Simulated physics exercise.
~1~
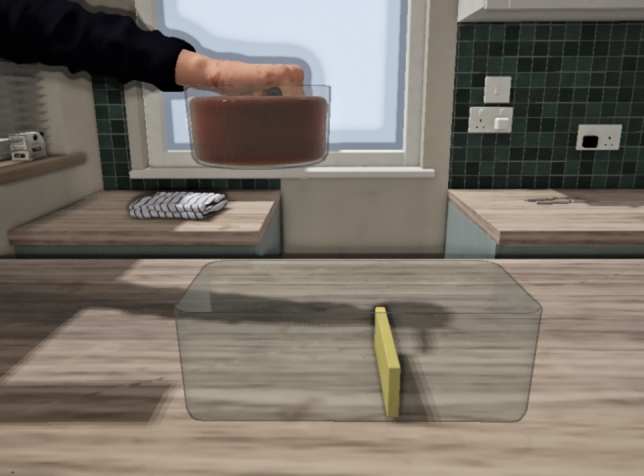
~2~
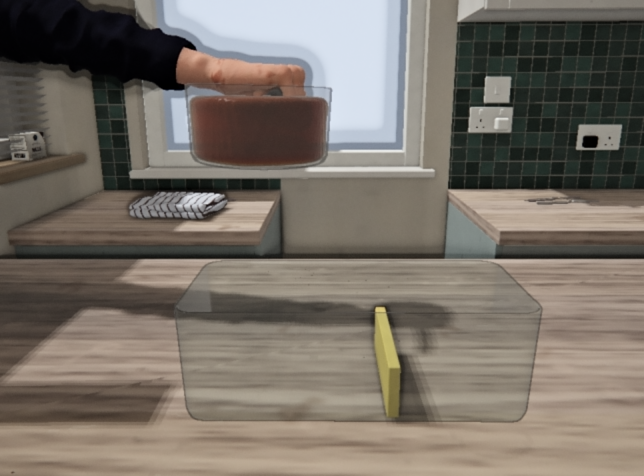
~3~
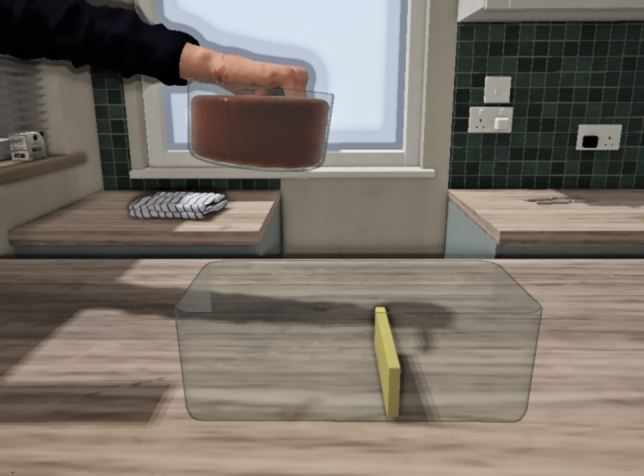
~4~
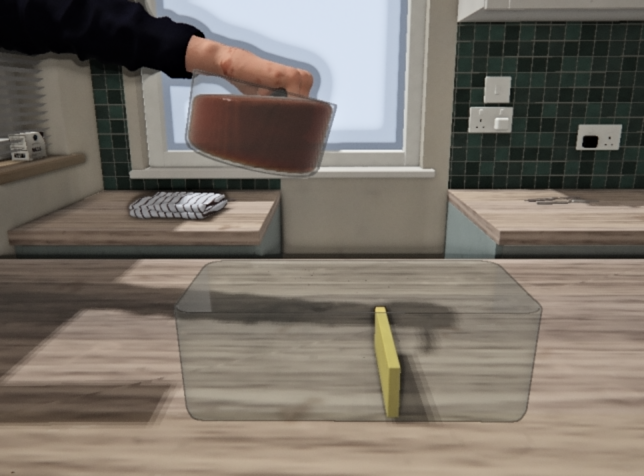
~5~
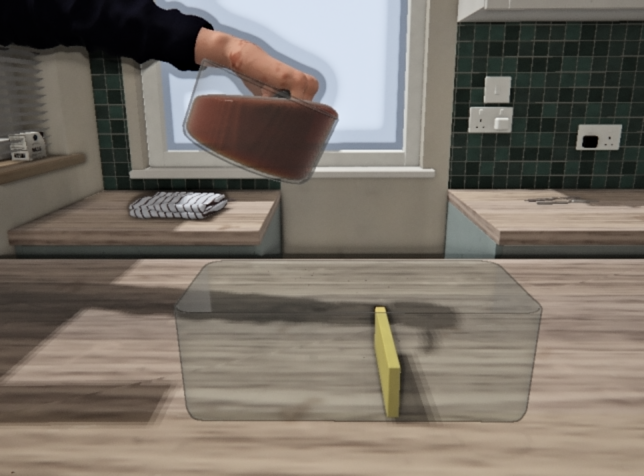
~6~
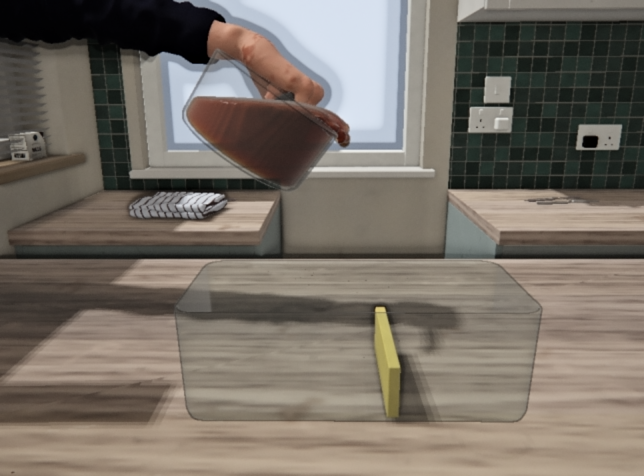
In a kitchen with a window and green tiles, a hand holds a clear container of brown liquid above a long, see-through basin with a low yellow wall inside. The hand gradually tilts the container to the right, and a little liquid slips over its lower edge.
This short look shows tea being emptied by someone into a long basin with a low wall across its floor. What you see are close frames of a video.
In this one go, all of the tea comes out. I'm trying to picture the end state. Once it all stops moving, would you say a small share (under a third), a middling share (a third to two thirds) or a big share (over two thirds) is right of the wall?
A middling share, a third to two thirds.
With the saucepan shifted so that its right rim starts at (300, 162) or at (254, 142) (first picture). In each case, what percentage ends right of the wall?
Close to 5 in a hundred, and close to 10 in a hundred.
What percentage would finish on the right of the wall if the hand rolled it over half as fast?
It comes to 65 per cent or so.
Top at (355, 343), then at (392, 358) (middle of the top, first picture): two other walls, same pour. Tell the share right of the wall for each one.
Around 75 per cent for the first, around 45 per cent for the second.
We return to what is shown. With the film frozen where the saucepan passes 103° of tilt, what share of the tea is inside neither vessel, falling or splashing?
Near 50 parts in a hundred.
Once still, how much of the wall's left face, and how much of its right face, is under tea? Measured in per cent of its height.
On the left roughly 30, on the right roughly 30.
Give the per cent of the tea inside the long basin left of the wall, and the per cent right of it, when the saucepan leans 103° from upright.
Reading: Left some 5 %, right some 25 %.
A moment on, the saucepan is tipped right over and 18 per cent is still to pour, 6 is left of the wall and 27 right of it.
Next, the saucepan is tipped right over and 2 per cent is still to pour, 45 is left of the wall and 46 right of it.
Then the saucepan is tipped right over and 0 per cent is still to pour, 52 is left of the wall and 44 right of it.
Later the saucepan is tipped right over and 0 per cent is still to pour, 53 is left of the wall and 44 right of it.
In the end 53 per cent lies left of the wall, 44 right of it and 3 outside.
